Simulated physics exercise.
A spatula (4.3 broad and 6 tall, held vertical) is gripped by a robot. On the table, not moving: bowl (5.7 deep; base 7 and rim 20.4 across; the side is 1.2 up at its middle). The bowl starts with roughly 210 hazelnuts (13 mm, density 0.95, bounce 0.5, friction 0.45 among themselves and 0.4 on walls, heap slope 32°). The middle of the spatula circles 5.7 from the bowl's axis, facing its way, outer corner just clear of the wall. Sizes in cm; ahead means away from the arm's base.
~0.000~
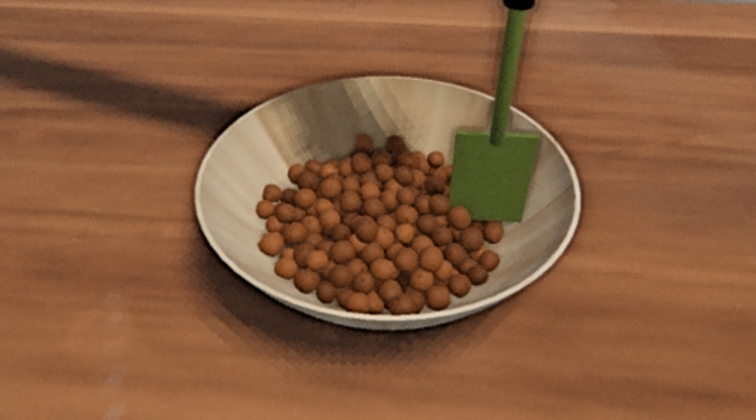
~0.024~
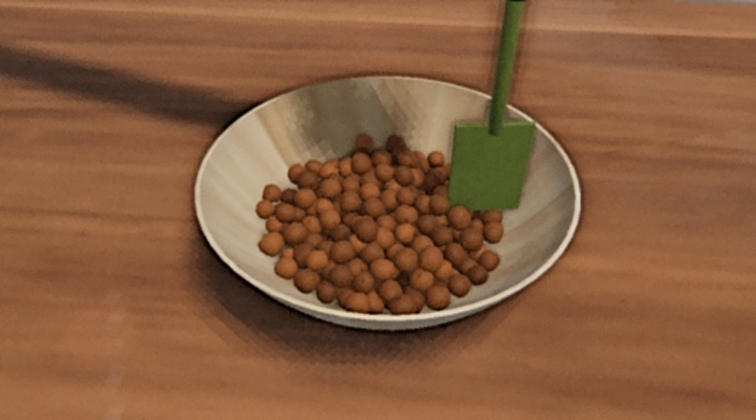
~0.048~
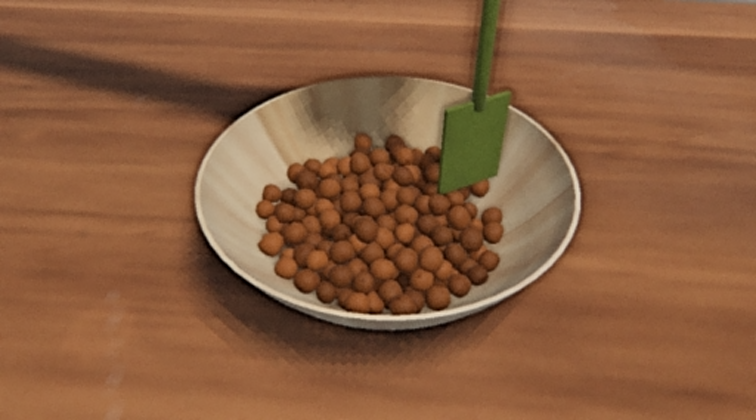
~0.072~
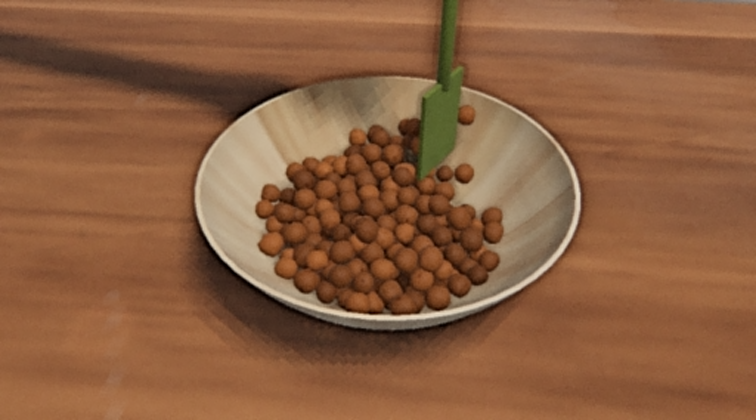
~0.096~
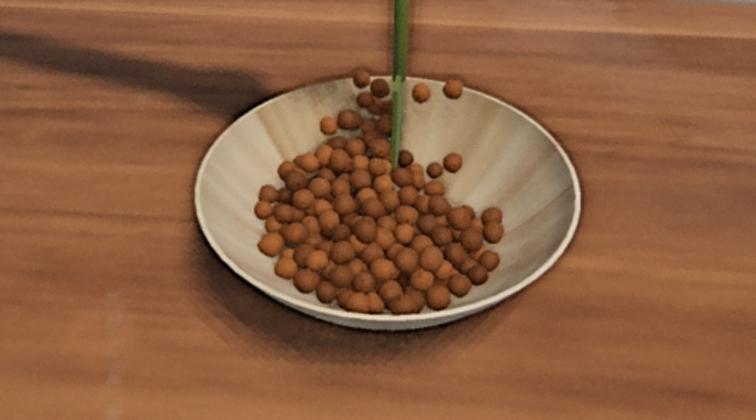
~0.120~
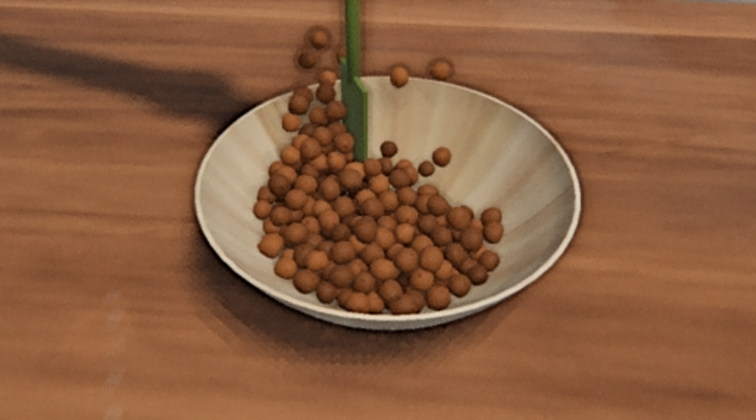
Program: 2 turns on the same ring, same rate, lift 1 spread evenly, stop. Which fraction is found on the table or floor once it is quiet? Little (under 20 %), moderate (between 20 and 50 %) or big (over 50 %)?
Answer: Moderate; between 20 and 50 % of the hazelnuts finish on the table or floor.
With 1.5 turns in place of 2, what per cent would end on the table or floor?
In that case some 30 per cent.
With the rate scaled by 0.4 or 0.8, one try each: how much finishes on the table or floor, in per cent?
Some 5 and 20 per cent.
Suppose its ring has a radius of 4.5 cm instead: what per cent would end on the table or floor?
In that case some 50 per cent.
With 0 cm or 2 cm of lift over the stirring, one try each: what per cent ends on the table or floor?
Some 50 and 25 per cent.
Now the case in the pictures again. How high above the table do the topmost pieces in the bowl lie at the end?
About 4.0 cm.
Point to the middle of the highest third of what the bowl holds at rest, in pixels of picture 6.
Around (400, 229).
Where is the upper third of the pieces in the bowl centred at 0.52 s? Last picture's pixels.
At about (400, 223).
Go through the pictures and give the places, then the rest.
Spatula neck at (502, 109), 0° round; upper third of the load around (377, 205), from x 265 to 495, top at y 145; 212 in the bowl, in the first frame.
Spatula neck at (499, 100), 9° round; upper third of the load around (377, 205), from x 265 to 495, top at y 145, in the second frame.
Spatula neck at (482, 77), 32° round; upper third of the load around (382, 201), from x 265 to 495, top at y 145, in the third frame.
Spatula neck at (445, 58), 60° round; upper third of the load around (381, 195), from x 265 to 495, top at y 115, in the fourth frame.
Spatula neck at (400, 49), 88° round; upper third of the load around (366, 190), from x 265 to 495, top at y 80, in the fifth frame.
Spatula neck at (353, 50), 115° round; upper third of the load around (339, 186), from x 260 to 495, top at y 40; 209 in the bowl, 3 in flight or on the tool, in the sixth frame.
By 0.32 s, 348° round, highest piece 12 above the table; 163 in the bowl, 12 on the table or floor, 37 in flight or on the tool.
By 0.52 s, 221° round, highest piece 10 above the table; 139 in the bowl, 62 on the table or floor, 11 in flight or on the tool.
By 0.82 s, 0° round, highest piece 4 above the table; 138 in the bowl, 74 on the table or floor.
By 1.52 s, 0° round, highest piece 4 above the table; 138 in the bowl, 74 on the table or floor.
Final count, 138 in the bowl, 74 on the table or floor. That is 35 % on the table or floor.
